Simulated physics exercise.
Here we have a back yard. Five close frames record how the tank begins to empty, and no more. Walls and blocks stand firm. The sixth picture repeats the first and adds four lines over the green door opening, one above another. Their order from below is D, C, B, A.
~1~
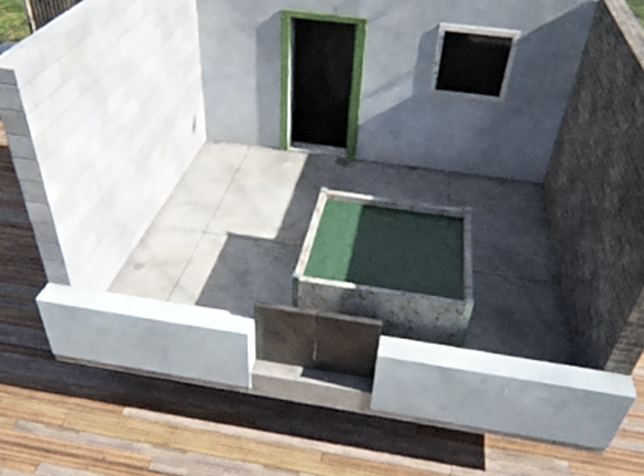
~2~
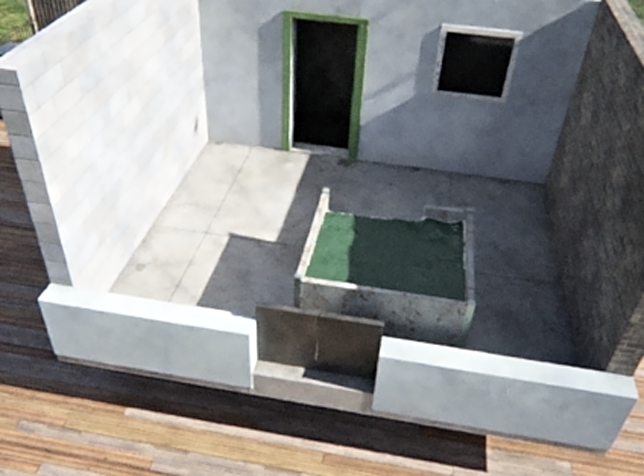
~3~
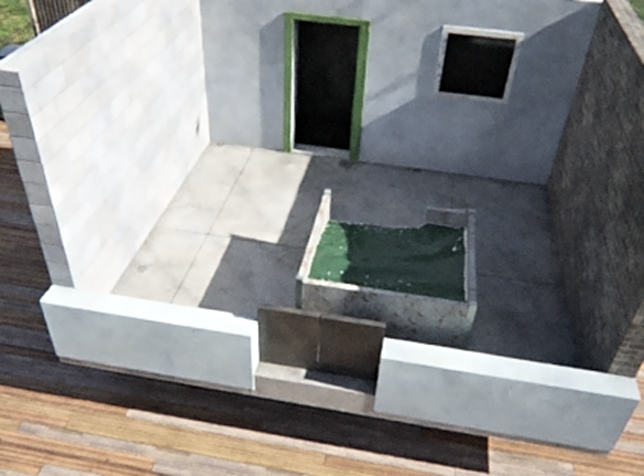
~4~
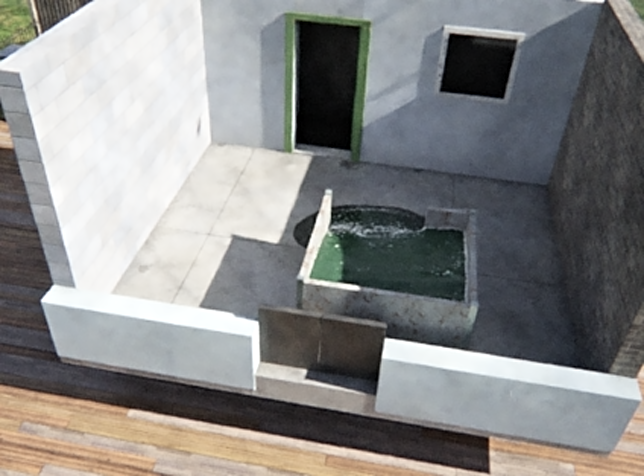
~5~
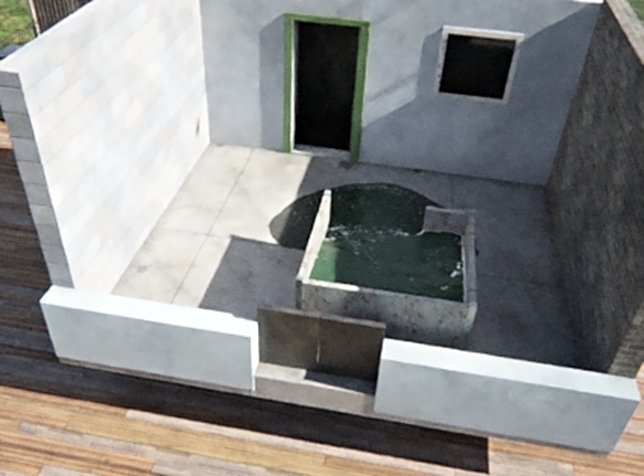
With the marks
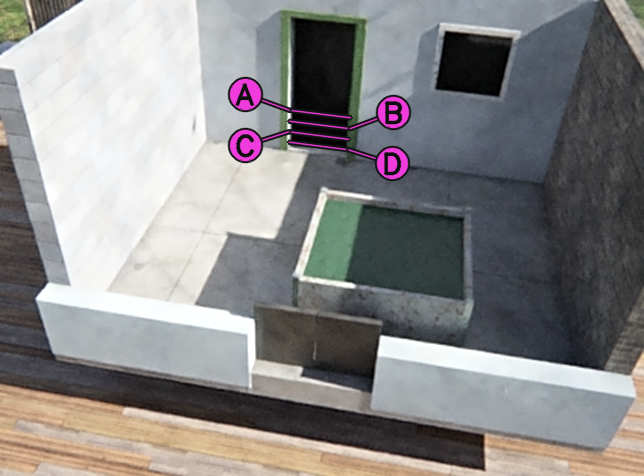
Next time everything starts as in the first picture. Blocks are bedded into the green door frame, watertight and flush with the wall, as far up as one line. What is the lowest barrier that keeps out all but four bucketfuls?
The answer is mark C.
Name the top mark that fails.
That is mark D.
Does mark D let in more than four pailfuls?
Yes, that goes wrong.
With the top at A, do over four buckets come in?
No, that is safe.
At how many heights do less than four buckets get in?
Three of them.
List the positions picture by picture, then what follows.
Water in the tank at rest, its middle at (388, 248); foot of the green doorway at (318, 154); shut gate at (317, 322), in the first frame.
Water covers 2 % of the ground, its front hidden from here, in the second frame.
Water covers 5 % of the ground, its front hidden from here, in the third frame.
In the fourth frame, 10 % of the ground under water, visible out to (308, 224).
In the fifth frame, 18 % of the ground under water, visible out to (398, 188).
In magenta, A at (319, 114); B at (319, 124); C at (318, 135); D at (318, 145); from the bottom up D, C, B, A.
If A is chosen, nothing gets over.
If B is chosen, nothing gets over.
If C is chosen, a bucket or two gets in.
If D is chosen, about 14 bucketfuls get in.
